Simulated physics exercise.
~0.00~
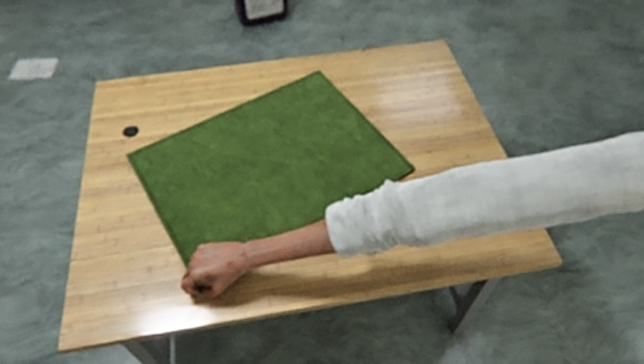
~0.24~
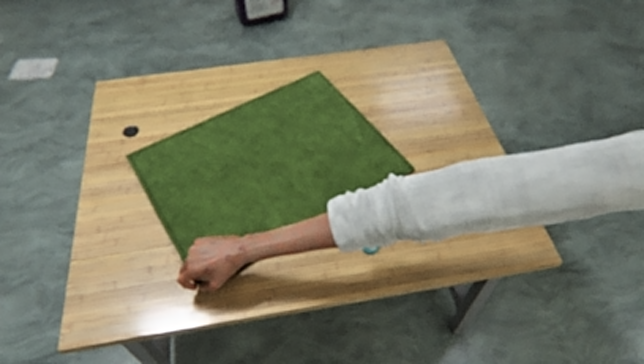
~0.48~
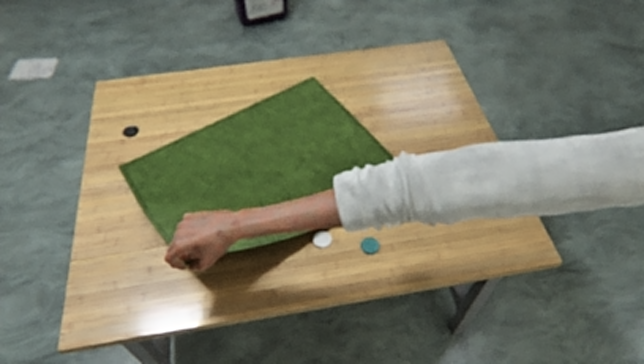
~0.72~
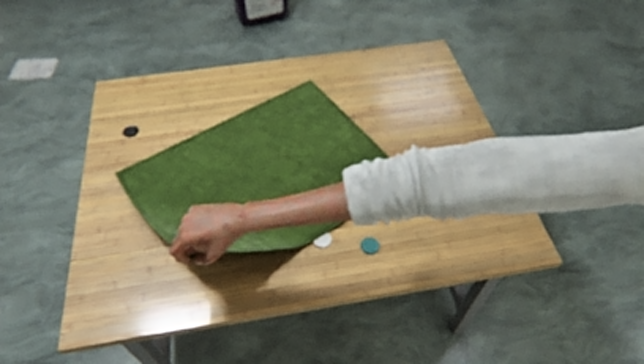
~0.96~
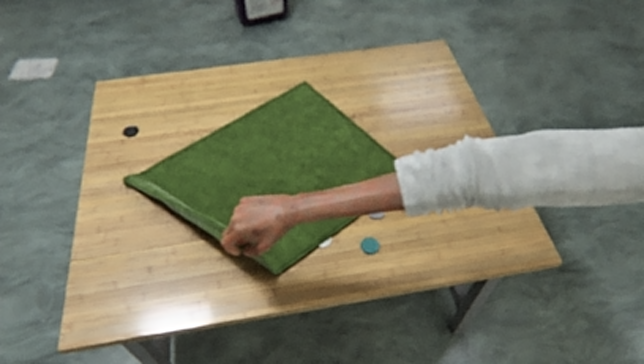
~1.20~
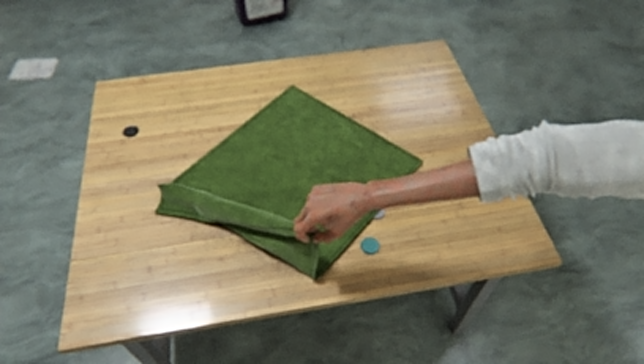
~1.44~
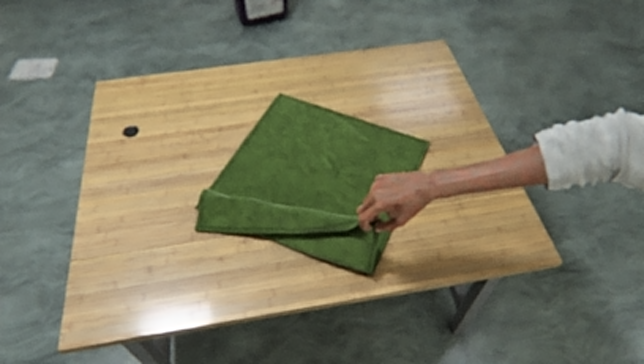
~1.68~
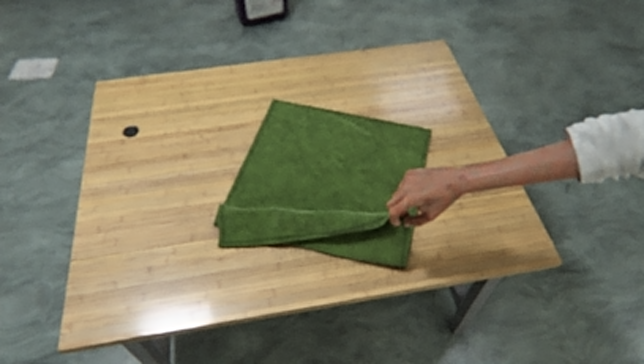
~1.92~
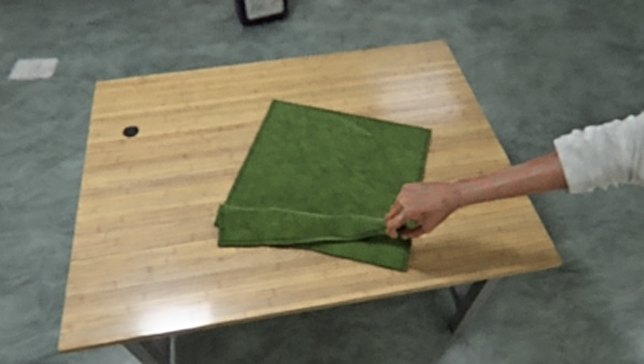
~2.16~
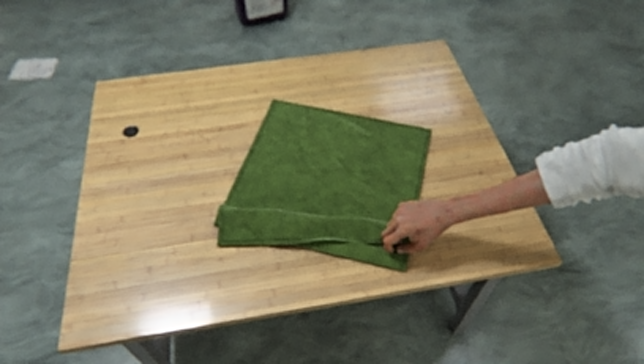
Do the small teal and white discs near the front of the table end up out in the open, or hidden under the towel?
They end up hidden under the towel, along with the small grey button, while the black disc at the upper left still shows.
